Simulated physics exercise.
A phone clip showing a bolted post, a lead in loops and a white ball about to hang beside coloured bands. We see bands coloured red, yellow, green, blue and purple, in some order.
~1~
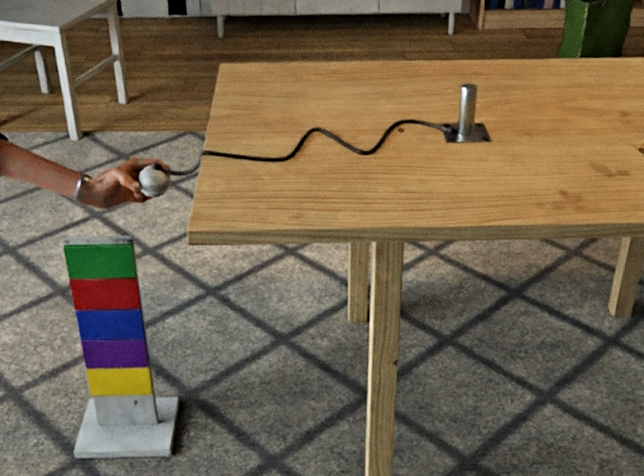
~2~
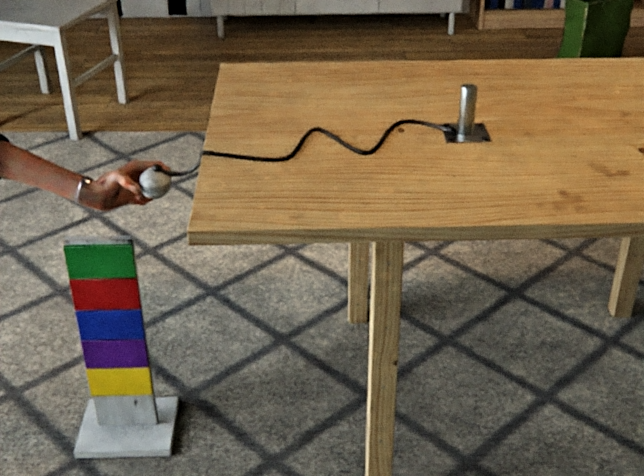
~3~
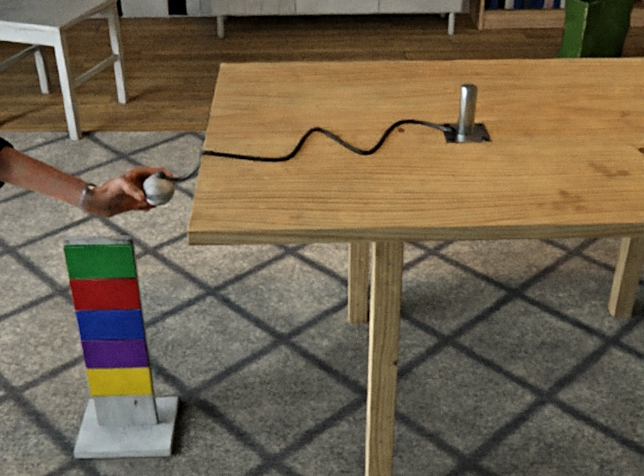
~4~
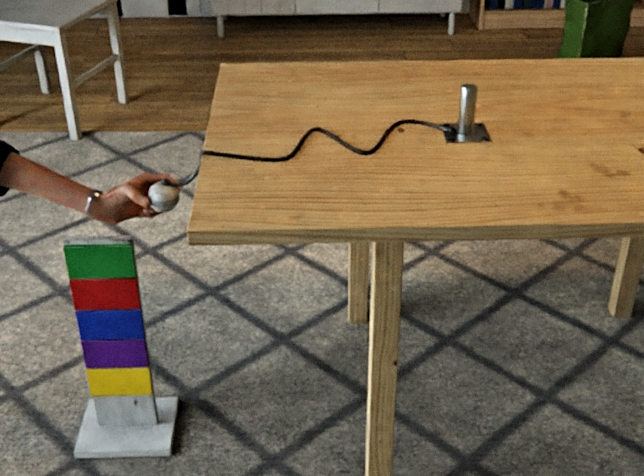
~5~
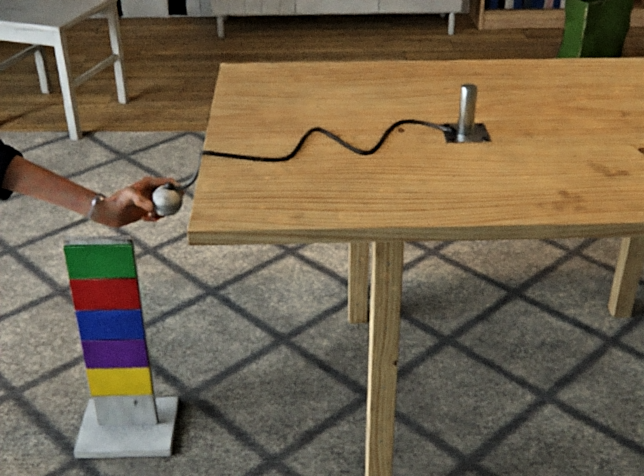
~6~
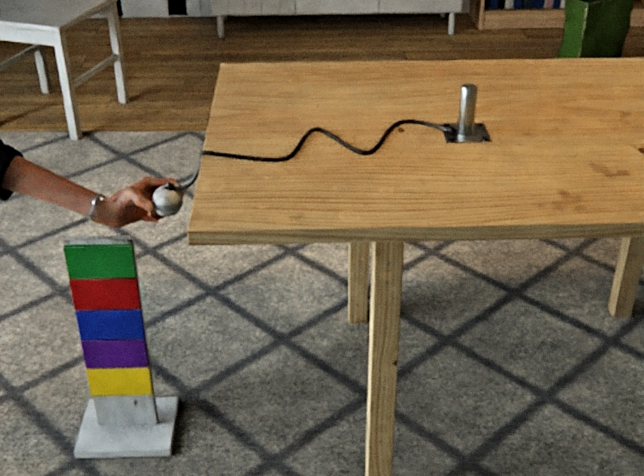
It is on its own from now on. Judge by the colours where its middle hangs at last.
Level with blue.
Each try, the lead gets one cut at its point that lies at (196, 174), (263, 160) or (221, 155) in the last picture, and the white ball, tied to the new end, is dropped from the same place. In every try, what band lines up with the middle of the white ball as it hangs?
Here's the sequence: Red; next: Above them all; last: Green.
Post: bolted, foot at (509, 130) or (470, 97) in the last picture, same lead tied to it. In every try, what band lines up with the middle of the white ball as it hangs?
First try: Red; second try: Red.
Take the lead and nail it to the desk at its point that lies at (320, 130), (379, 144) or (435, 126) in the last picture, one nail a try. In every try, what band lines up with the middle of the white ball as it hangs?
Green; red; blue.
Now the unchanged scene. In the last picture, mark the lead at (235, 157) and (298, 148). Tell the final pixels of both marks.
The first at (209, 233), the second at (203, 168).
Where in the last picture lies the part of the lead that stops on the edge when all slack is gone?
The piece you want is at about (301, 143).
Soon after, ball near (221, 311); level with blue.
Then, ball near (203, 321); level with blue.
At rest, ball near (211, 320); level with blue. Its middle rests at the blue band.
